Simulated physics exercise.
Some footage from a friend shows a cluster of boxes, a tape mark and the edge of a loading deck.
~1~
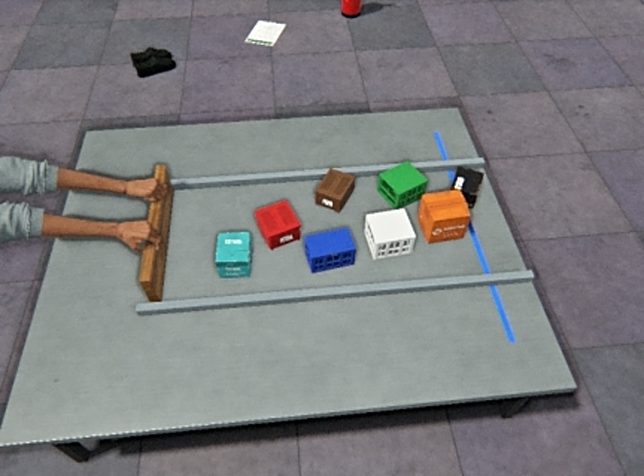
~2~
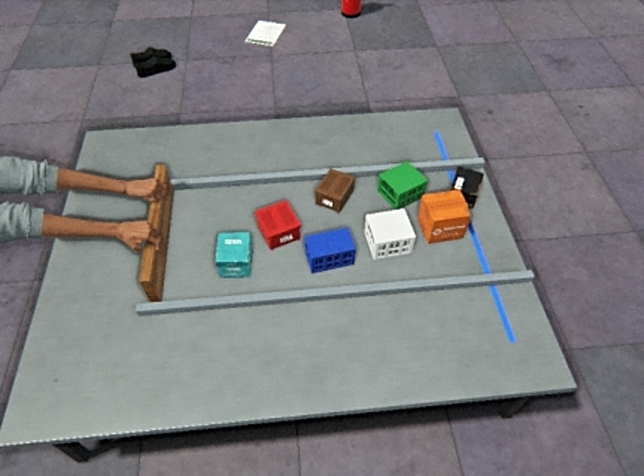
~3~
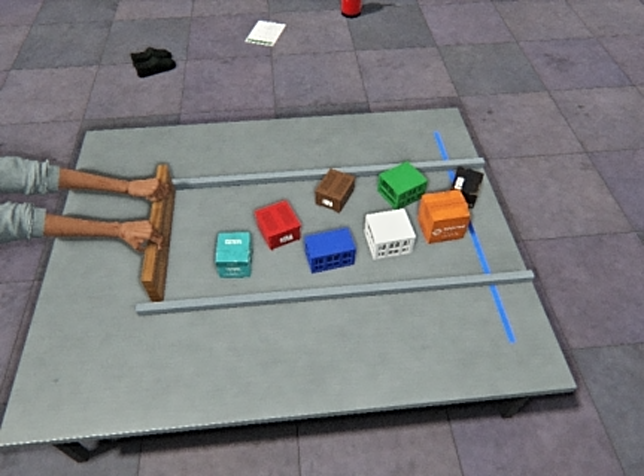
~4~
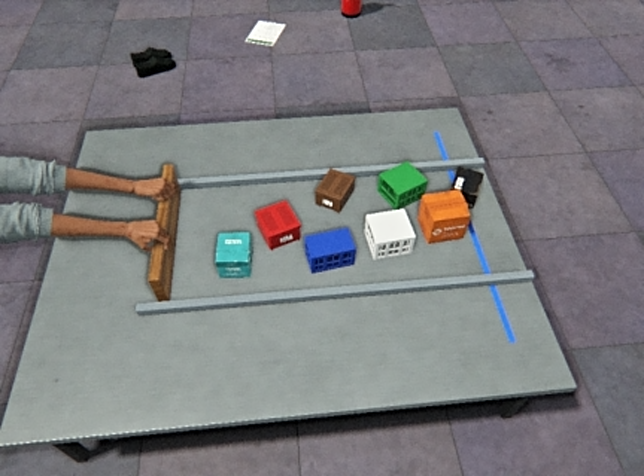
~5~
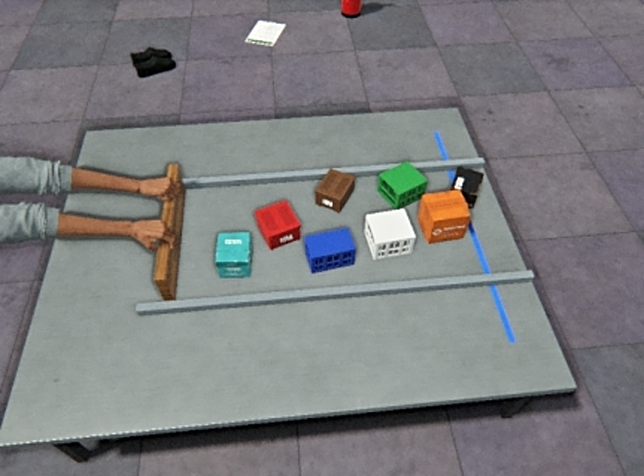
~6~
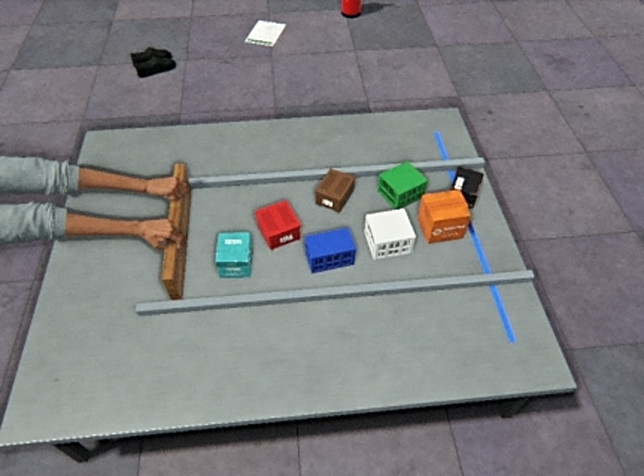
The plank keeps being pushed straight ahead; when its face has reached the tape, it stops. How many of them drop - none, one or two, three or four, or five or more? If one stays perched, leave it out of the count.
The tally of those that come down is above four.
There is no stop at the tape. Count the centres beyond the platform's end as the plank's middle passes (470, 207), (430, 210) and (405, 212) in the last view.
Place by place: 5, 2 and 0.
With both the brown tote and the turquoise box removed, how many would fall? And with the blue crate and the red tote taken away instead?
Result: 3 in the first case, with 4 in the second.
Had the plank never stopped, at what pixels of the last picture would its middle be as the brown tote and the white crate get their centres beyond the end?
(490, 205) and (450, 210), more or less.
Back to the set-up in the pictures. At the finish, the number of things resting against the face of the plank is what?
The count comes out at 3.
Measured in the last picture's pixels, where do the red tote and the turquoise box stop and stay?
Final positions - red tote around (484, 202), turquoise box around (494, 234).
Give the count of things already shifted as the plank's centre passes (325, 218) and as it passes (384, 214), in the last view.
I get 6 at the one place and 8 at the other.
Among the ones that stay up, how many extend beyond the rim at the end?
I'd put it at 0.
Soon after, none off yet; black parcel at rest near (466, 188); orange parcel at rest near (443, 217); green crate at rest near (402, 186).
By the end, the number that fall off is five or more; fallen, blue crate, white crate, green crate, orange parcel and black parcel.
